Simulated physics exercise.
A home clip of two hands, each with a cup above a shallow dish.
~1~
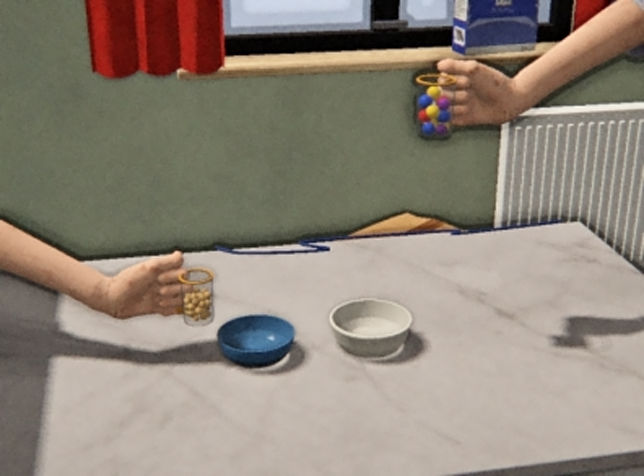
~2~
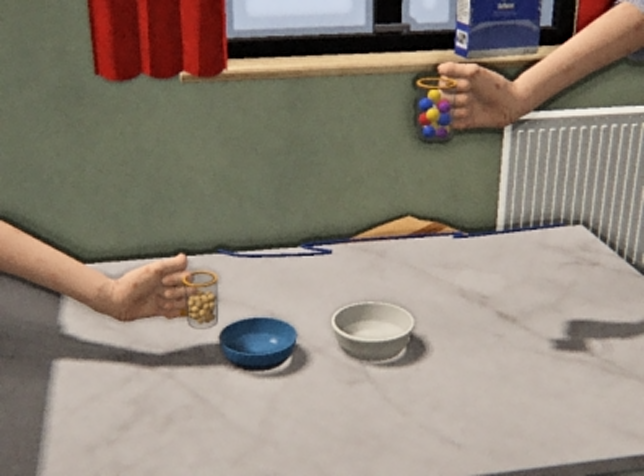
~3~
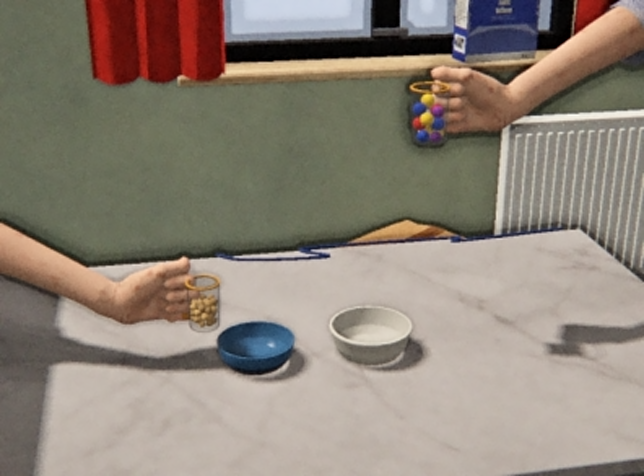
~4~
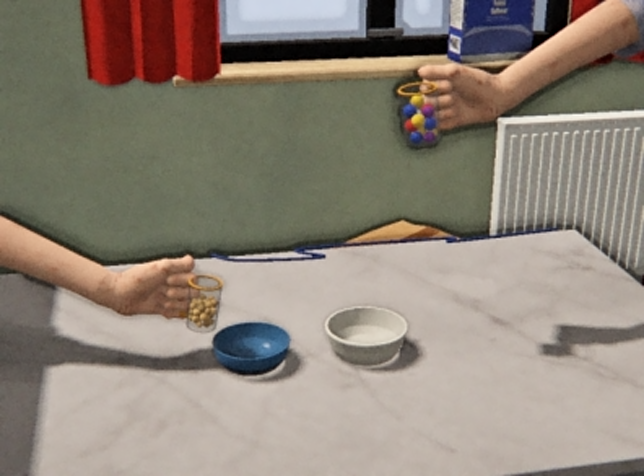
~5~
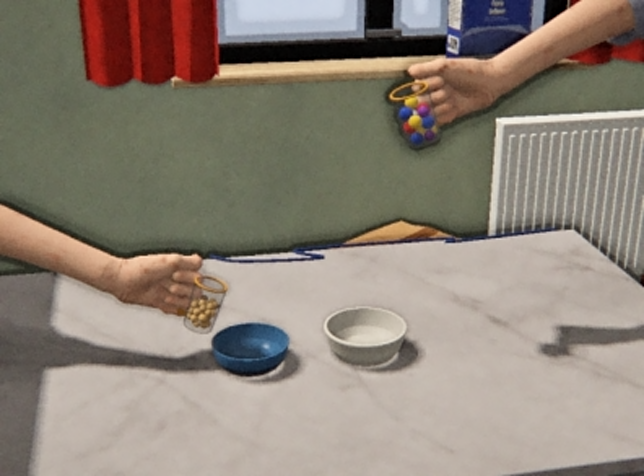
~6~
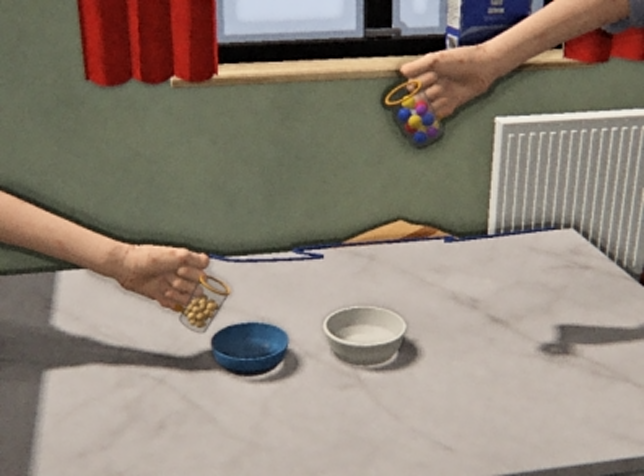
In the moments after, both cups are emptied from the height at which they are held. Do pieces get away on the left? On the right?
The left dish takes them without a loss and the right dish cannot keep them all in.
Then, 0.57 s past the last view, left, all still in the cup; right, all still in the cup.
Then, 1.07 s past the last view, left, nearly all still in the cup, a small part in the dish, a stray few in the air; right, about half still in the cup, about half in the air.
Then, 1.50 s past the last view, left, all in the dish; right, a small part in the dish, about a quarter outside the dish, about two thirds in the air.
Finally, left, all in the dish, none outside the dish; right, about a quarter in the dish, most outside the dish.
